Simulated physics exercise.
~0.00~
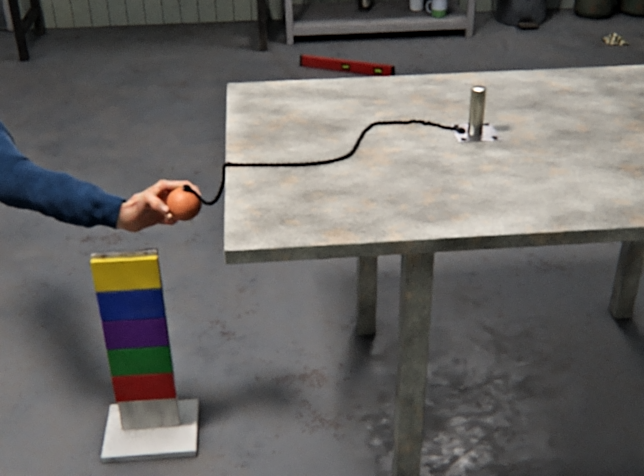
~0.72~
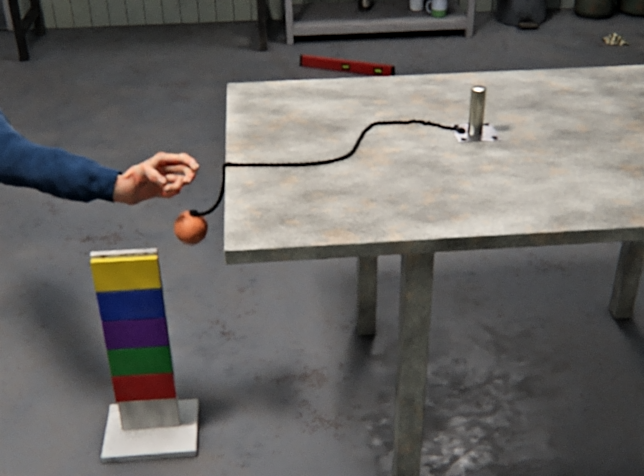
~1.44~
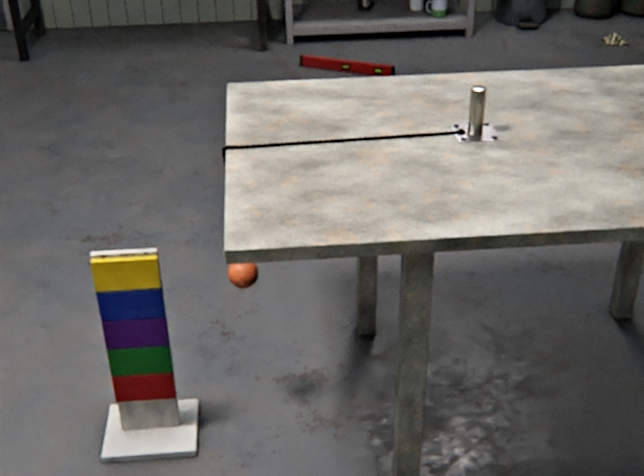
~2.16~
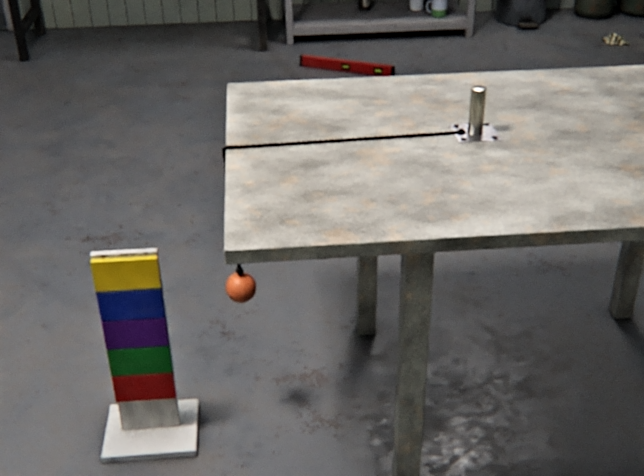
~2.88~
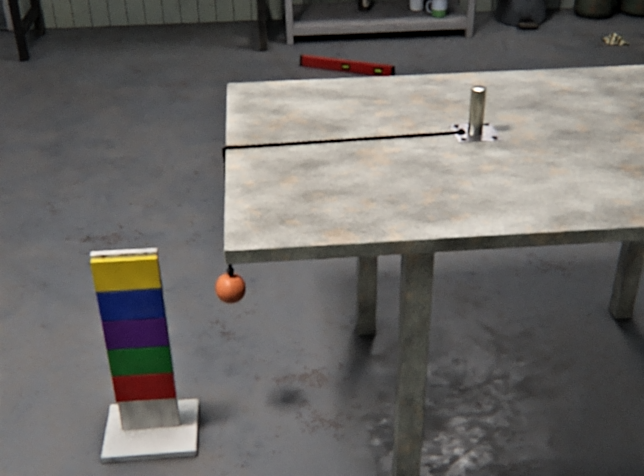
The video shows a hand releasing an orange ball tied by a black cord to a post on a workbench, beside a stand of coloured bands. The ball drops and swings right beneath the table edge, then drifts slightly left, hanging level with the blue band.
